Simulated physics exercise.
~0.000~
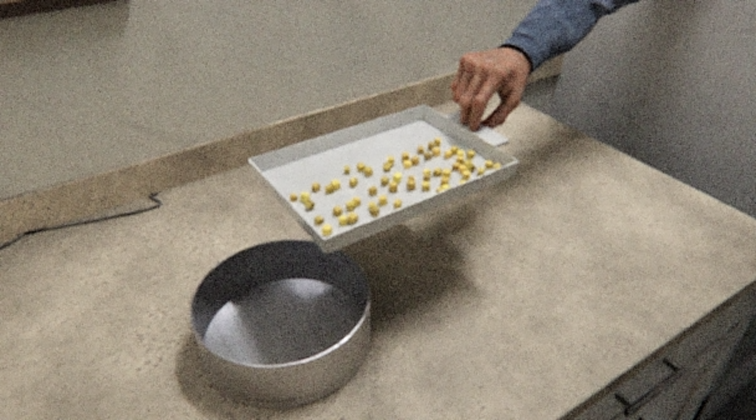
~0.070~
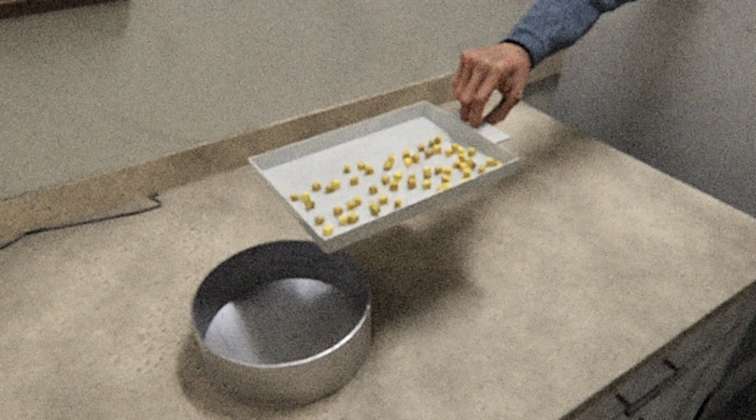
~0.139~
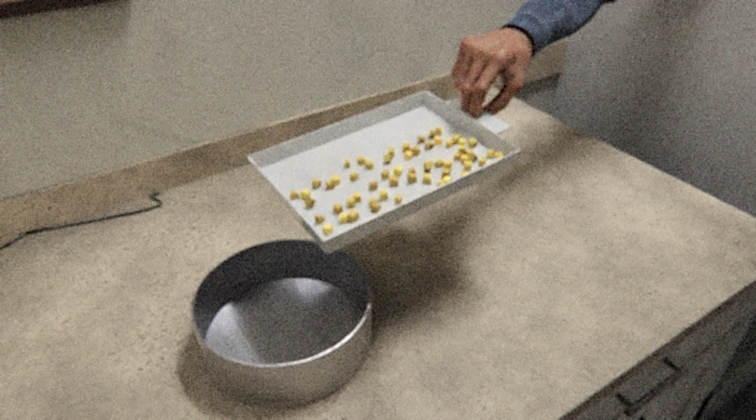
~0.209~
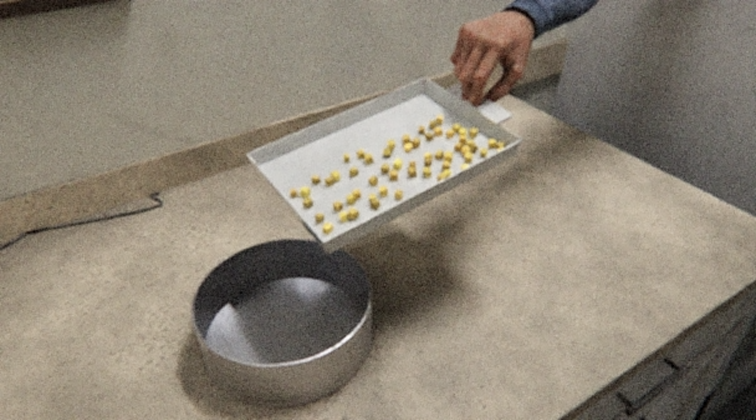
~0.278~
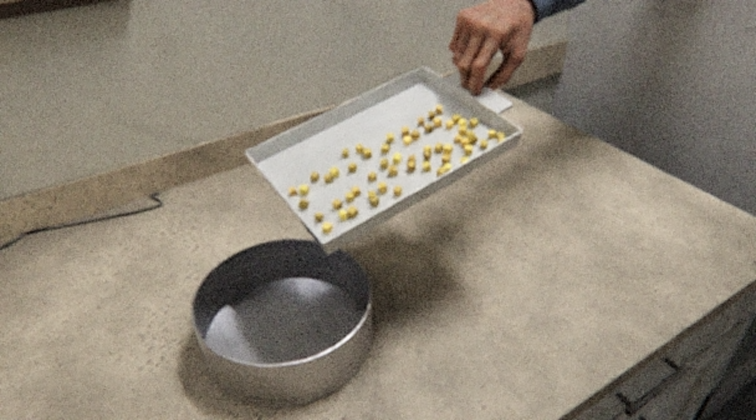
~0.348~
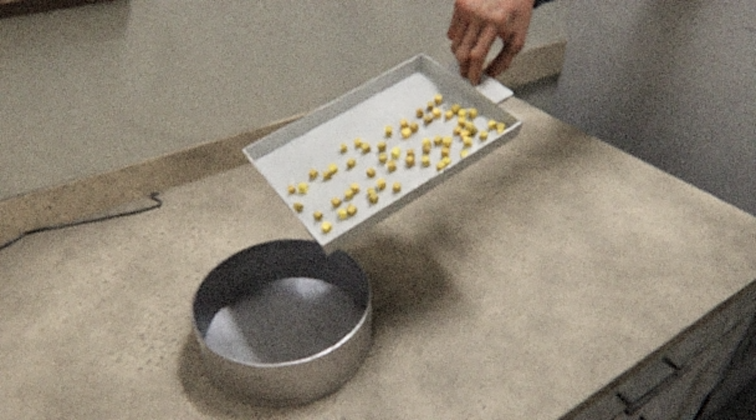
At first, a hand at the upper right holds a shallow white tray scattered with small yellow cubes, nearly level above a counter beside a round metal pot. The hand then lifts the tray's far right side, slanting it steadily toward the pot, while the cubes keep their places on it.
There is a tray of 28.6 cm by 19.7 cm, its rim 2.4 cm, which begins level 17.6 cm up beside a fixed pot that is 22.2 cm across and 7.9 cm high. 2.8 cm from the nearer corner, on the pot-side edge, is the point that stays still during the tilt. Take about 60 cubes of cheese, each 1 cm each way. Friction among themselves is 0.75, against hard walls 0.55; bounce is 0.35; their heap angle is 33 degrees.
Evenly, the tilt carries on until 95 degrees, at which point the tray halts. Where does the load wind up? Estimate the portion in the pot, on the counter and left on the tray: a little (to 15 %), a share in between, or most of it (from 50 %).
Pot: Most of it; counter: A little; tray: A little.
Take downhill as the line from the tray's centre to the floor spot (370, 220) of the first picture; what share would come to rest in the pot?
My best guess is some 60 per cent.
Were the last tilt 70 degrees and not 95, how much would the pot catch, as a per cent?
Roughly 30 %.
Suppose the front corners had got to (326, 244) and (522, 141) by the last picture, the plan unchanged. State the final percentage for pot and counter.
That works out as pot 40 and counter 60.
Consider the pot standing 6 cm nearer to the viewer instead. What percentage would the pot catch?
95 per cent.
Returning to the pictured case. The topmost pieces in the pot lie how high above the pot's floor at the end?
Height: Approx. 1.5 cm.
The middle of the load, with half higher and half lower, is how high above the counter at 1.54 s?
I'd put it near 18 cm.
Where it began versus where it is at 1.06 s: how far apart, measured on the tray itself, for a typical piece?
By then it sits near 14 cm from where it began.
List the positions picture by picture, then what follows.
The first frame shows tray tilt 0 degrees, front corners at (325, 237) and (515, 161); middle of the pieces at (411, 180); pot at (281, 295).
The second frame shows tray tilt 1 degrees, front corners at (325, 237) and (516, 158); middle of the pieces at (412, 178).
The third frame shows tray tilt 4 degrees, front corners at (325, 238) and (517, 149), lowest corner left front; middle of the pieces at (412, 172).
The fourth frame shows tray tilt 8 degrees, front corners at (325, 239) and (519, 139), lowest corner left front; middle of the pieces at (412, 166).
The fifth frame shows tray tilt 11 degrees, front corners at (324, 240) and (519, 130), lowest corner left front; middle of the pieces at (412, 160).
The sixth frame shows tray tilt 15 degrees, front corners at (323, 241) and (519, 121), lowest corner left front; middle of the pieces at (411, 154); pot at (282, 294). The tray's pace is about 50 degrees a second.
Then, at 1.06 s, tilt 52 degrees; the tray holds 95 %, the pot 0 %.
After 1.54 s, tilt 77 degrees; the tray holds 55 %, the pot 40 %.
After 2.09 s, tilt 95 degrees; the tray holds 50 %, the pot 45 %.
In the end, at 4.3 s, pot 95 %, counter 5 %, tray 5 %.
